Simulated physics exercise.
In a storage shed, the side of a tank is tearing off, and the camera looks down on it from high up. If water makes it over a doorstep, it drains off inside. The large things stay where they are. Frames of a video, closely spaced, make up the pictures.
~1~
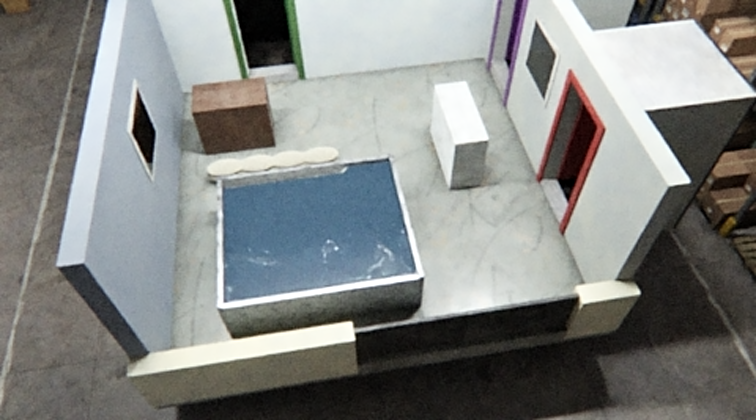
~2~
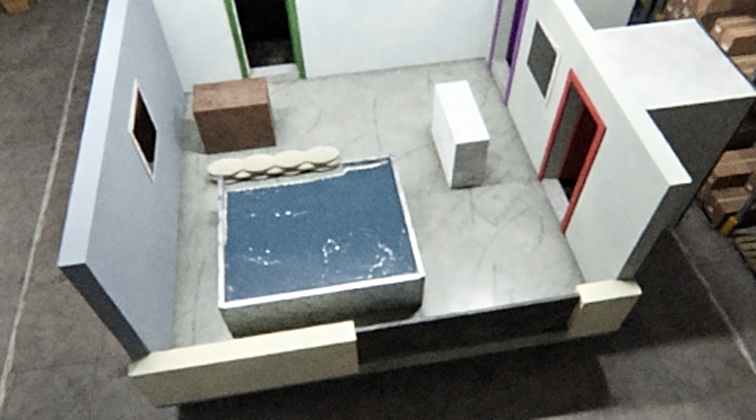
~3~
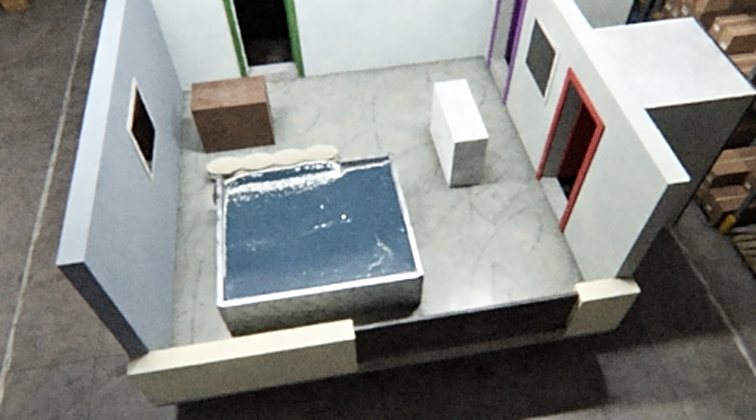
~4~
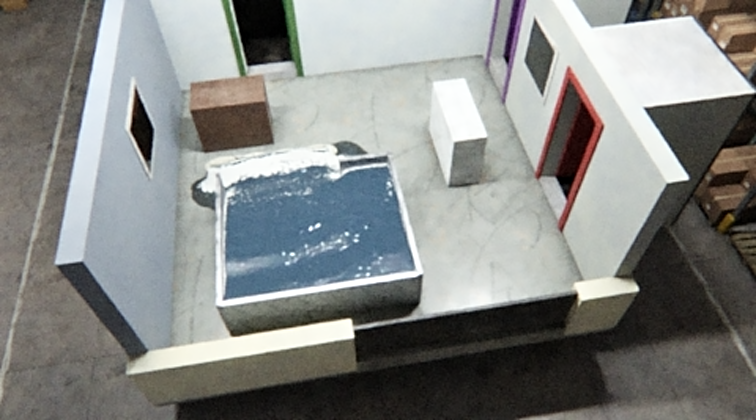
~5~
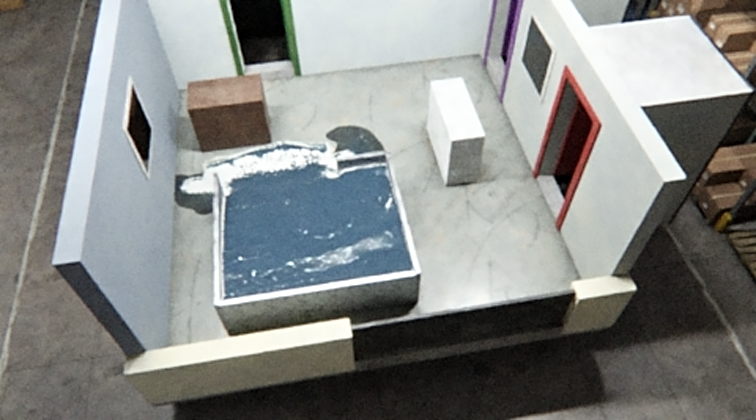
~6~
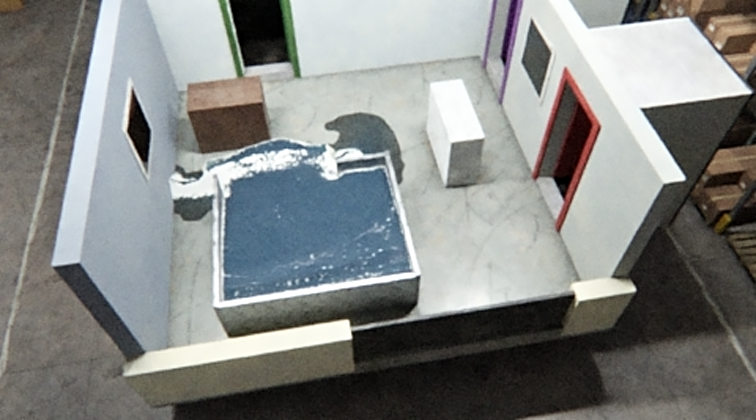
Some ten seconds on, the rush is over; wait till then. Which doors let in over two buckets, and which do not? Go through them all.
One by one: The green door will not count as flooded; the purple door will not count as flooded; the red door will count as flooded.
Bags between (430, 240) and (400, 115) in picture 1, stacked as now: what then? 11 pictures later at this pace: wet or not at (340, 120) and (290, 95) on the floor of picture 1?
Lab note: Spot 1 gets soaked; spot 2 gets soaked.
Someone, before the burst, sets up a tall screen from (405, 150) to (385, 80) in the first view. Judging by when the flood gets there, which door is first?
The first is the one in green.
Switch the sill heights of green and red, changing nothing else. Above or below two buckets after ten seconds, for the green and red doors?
In short: Green door goes over, red door keeps below it.
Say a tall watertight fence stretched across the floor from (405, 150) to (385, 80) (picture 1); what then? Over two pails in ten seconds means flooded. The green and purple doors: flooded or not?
Lab note - green door: Admits less; purple door: Admits less.
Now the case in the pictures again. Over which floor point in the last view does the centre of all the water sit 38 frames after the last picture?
The balance point is around (345, 198).
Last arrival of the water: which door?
It would be the door marked red.
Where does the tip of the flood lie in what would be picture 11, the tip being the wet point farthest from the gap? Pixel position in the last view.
The flood front should get to about (439, 82).
A moment on, water covers 40 % of the floor; the green door wet at the sill, nothing in, the purple door not reached, the red door not reached.
Next, water covers 65 % of the floor; the green door wet at the sill, nothing in, the purple door wet at the sill, nothing in, the red door not reached.
Then, water covers 80 % of the floor; the green door wet at the sill, nothing in, the purple door wet at the sill, nothing in, the red door not reached.
Later, water covers 95 % of the floor; the green door wet at the sill, nothing in, the purple door wet at the sill, nothing in, the red door wet at the sill, nothing in.
In the end, water covers 95 % of the floor; the green door wet at the sill, nothing in, the purple door wet at the sill, nothing in, the red door over two buckets in.
